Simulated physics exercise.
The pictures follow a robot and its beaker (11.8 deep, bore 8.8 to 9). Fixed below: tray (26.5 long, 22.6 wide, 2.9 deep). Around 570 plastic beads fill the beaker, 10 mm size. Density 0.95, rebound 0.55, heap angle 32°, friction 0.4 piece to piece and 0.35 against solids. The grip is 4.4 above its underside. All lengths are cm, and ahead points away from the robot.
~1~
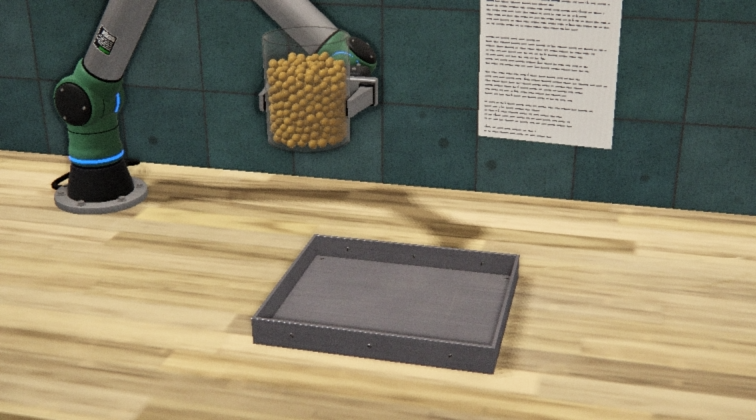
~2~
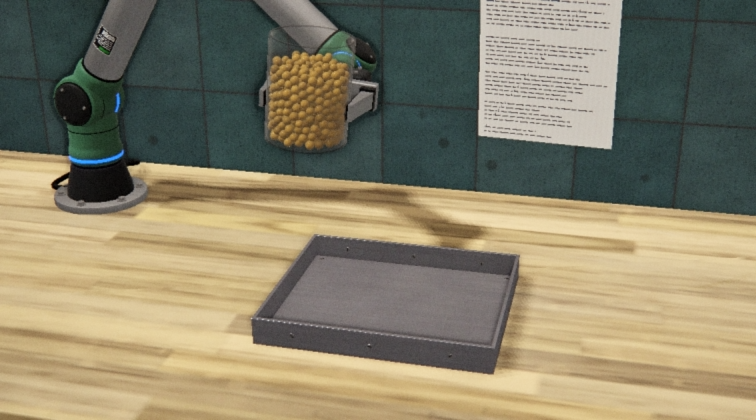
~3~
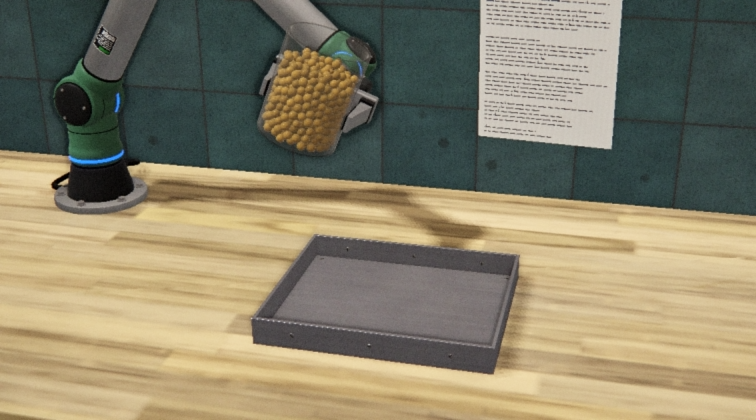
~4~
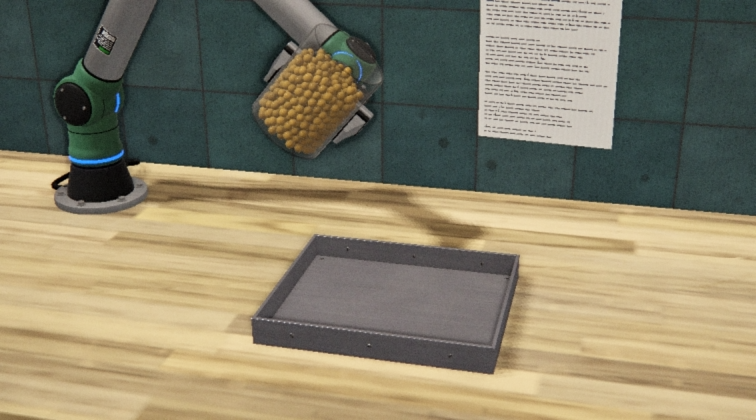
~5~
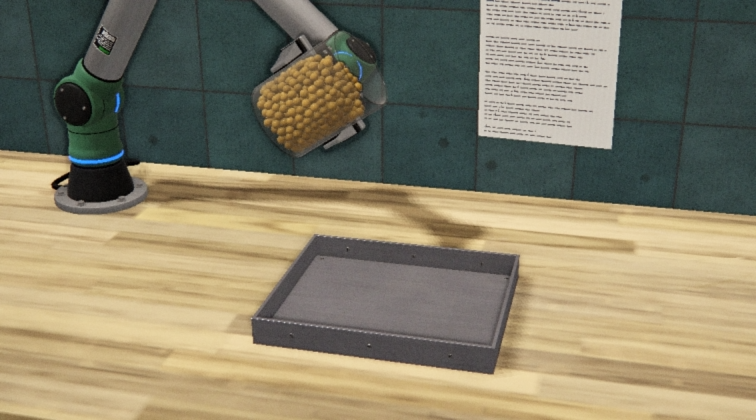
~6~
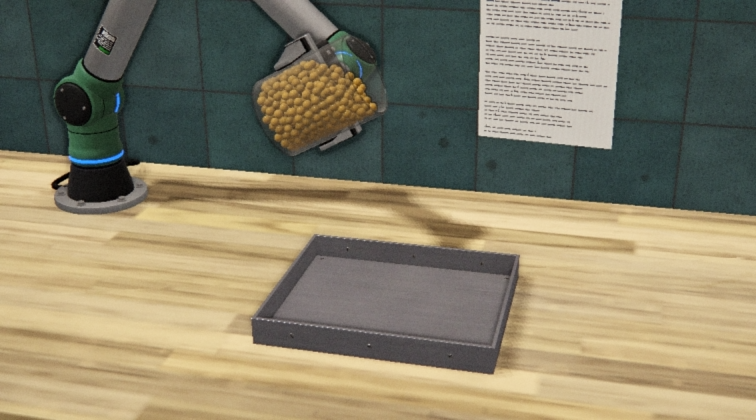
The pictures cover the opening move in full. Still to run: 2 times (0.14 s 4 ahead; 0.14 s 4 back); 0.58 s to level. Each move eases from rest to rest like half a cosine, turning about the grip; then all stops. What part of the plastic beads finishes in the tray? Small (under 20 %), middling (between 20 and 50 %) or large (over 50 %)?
Answer: Small; under 20 % of the plastic beads finish in the tray.
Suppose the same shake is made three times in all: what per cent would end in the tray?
It would be near 15 per cent.
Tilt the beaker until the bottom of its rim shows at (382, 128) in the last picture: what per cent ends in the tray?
Some 35 per cent.
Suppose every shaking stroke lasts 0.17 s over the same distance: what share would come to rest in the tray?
In that case some 5 per cent.
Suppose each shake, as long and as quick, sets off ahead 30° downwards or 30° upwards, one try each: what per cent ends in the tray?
About 5 and 20 per cent.
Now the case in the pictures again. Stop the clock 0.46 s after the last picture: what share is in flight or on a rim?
Some 1 per cent.
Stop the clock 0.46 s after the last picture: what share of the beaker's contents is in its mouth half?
About 40 per cent.
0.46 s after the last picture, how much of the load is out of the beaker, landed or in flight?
Near 5 per cent so far.
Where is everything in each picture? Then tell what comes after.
The first picture shows the beaker middle at (308, 90), level; upper third of the load around (307, 77), from x 270 to 345, top at y 55; 570 in the beaker.
The second picture shows the beaker middle at (309, 90), tilted 6° forward; upper third of the load around (307, 77), from x 270 to 345, top at y 55.
The third picture shows the beaker middle at (312, 91), tilted 21° forward; upper third of the load around (309, 79), from x 265 to 355, top at y 50.
The fourth picture shows the beaker middle at (316, 94), tilted 40° forward; upper third of the load around (311, 80), from x 265 to 360, top at y 55.
The fifth picture shows the beaker middle at (318, 96), tilted 55° forward; upper third of the load around (312, 83), from x 260 to 360, top at y 60.
The sixth picture shows the beaker middle at (319, 97), tilted 61° forward; upper third of the load around (310, 85), from x 260 to 370, top at y 65; 570 in the beaker.
Then, 0.46 s on, tilted 61° forward, highest piece 28 above the table; 536 in the beaker, 26 in the tray, 8 in flight or on a rim.
Then, 0.91 s on, tilted 20° forward, highest piece 31 above the table; 504 in the beaker, 56 in the tray, 5 on the table or floor, 5 in flight or on a rim.
Then, 1.34 s on, level, highest piece 31 above the table; 504 in the beaker, 60 in the tray, 6 on the table or floor.
Then, 2.39 s on, level, highest piece 31 above the table; 504 in the beaker, 60 in the tray, 6 on the table or floor.
In the end, 504 in the beaker, 60 in the tray, 6 on the table or floor. That is 11 % in the tray.
